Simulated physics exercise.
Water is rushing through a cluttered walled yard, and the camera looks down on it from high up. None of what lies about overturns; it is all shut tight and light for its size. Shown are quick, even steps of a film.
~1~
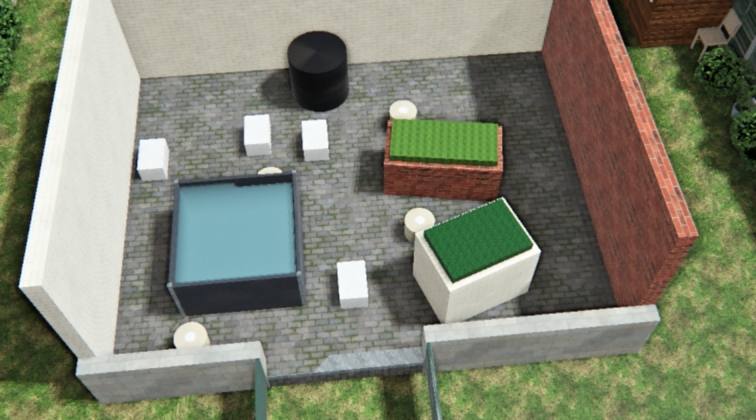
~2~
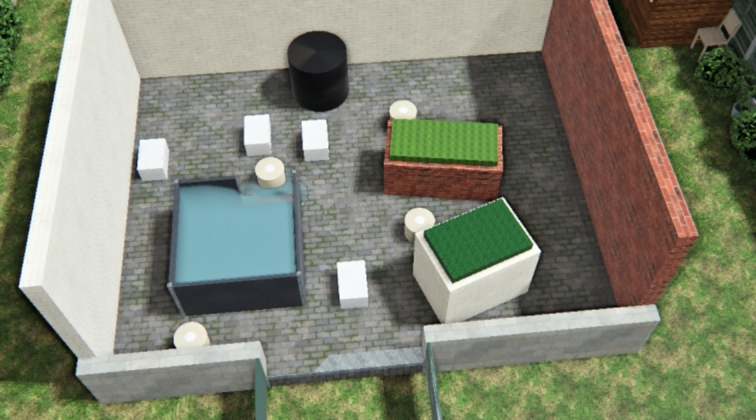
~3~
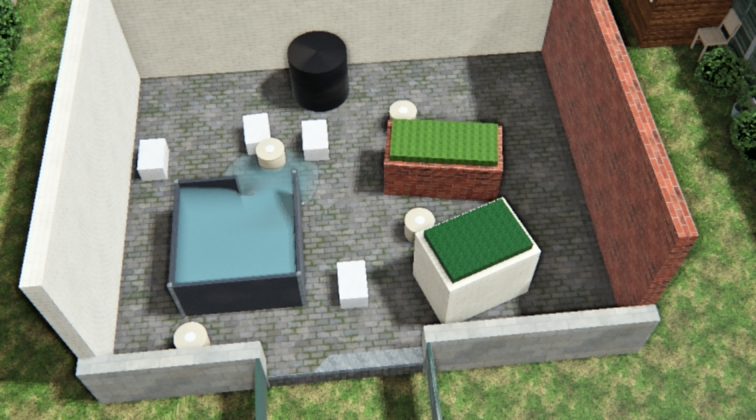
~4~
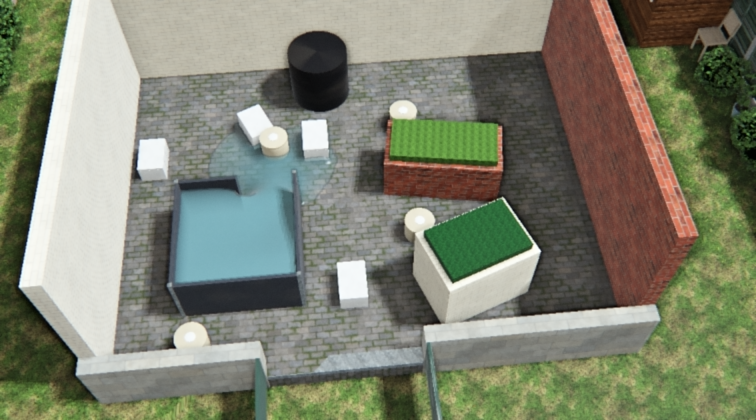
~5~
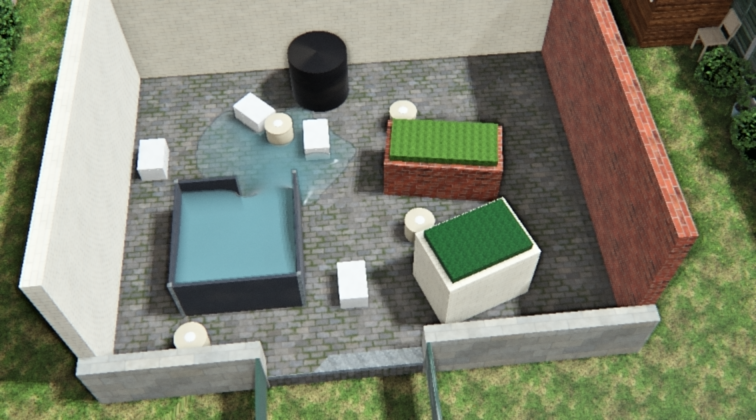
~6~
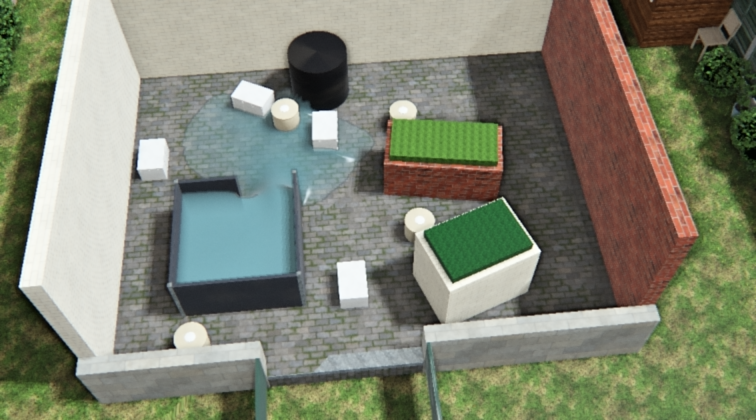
Water pouring from a gap in a dark-walled tank across a paved yard, pushing a round tub, then nudging white boxes aside.
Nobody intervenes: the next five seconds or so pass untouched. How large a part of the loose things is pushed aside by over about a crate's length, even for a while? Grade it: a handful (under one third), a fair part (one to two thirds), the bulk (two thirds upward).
A fair part.
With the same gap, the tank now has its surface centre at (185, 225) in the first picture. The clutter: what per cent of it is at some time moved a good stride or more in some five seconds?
Roughly 60 in a hundred.
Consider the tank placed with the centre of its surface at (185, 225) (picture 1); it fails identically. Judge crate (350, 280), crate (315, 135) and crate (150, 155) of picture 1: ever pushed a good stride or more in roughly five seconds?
Object by object: Below the mark, over the mark, over the mark.
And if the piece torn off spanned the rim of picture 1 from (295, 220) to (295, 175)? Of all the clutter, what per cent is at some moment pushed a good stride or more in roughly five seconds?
About 20 %.
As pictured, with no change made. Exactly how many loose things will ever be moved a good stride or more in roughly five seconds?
Number: 5.
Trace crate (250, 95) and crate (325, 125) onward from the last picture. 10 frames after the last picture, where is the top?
The tops should be near (242, 59) and near (475, 56).
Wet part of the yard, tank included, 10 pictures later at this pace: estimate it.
It comes to some 45 in a hundred.
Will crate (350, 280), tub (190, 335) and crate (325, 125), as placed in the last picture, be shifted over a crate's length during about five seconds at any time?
Object by object as listed: Kept nearby, then kept nearby, then got well clear.
A moment on, 3 of 8 are well off their spots; 1 afloat.
Next, 4 of 8 are well off their spots; 3 afloat.
Later, 5 of 8 are well off their spots; 4 afloat.
In the end, 5 of 8 are well off their spots, and 5 have been at some point; 3 afloat.
